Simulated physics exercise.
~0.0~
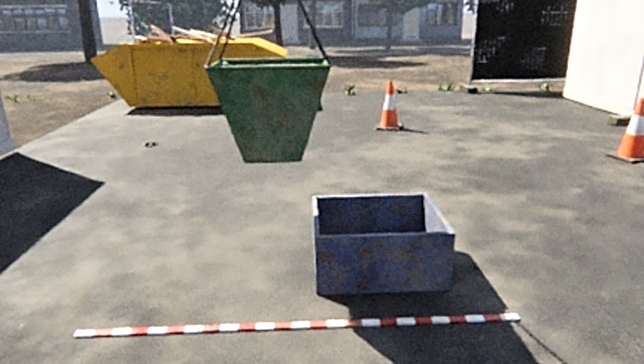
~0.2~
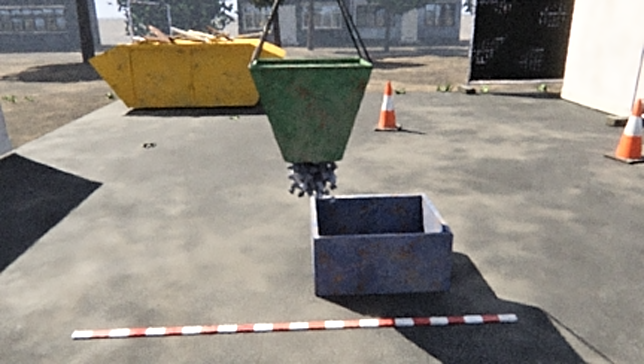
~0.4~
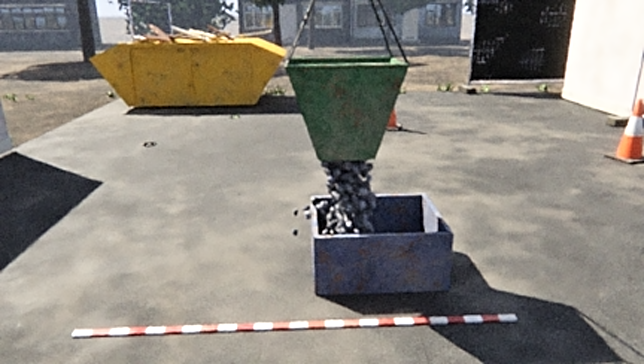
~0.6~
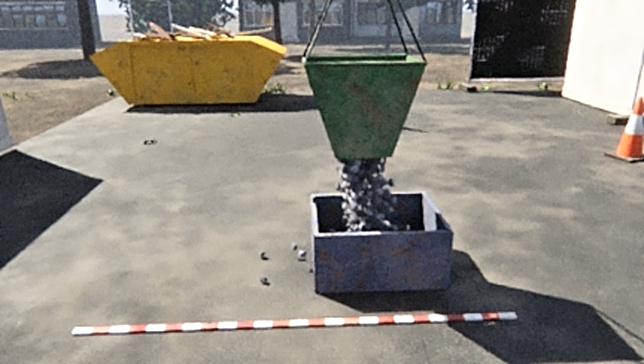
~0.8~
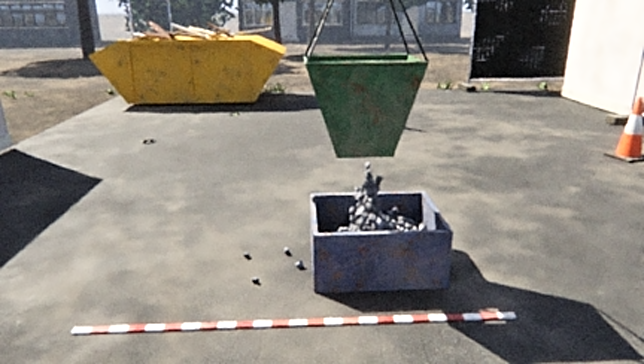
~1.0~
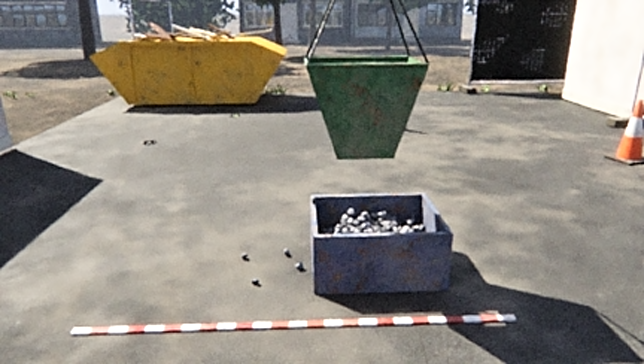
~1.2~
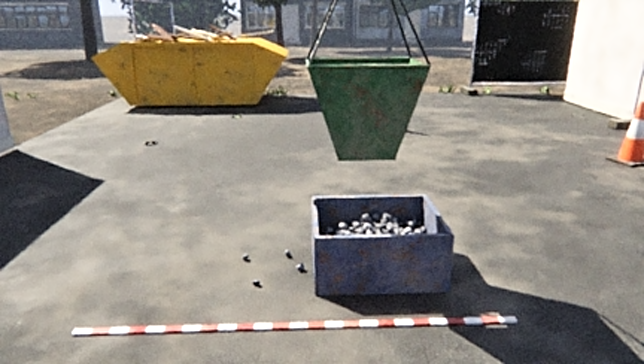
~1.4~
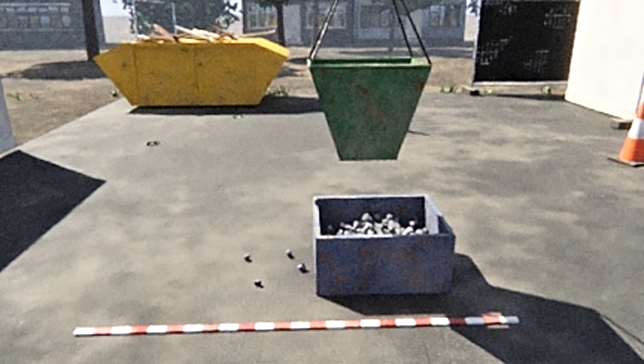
A green skip hanging from cables moved right across a paved yard and poured grey stones from its bottom, then stopped above a blue bin, where nearly all of them piled up, leaving just a few on the ground to the left.
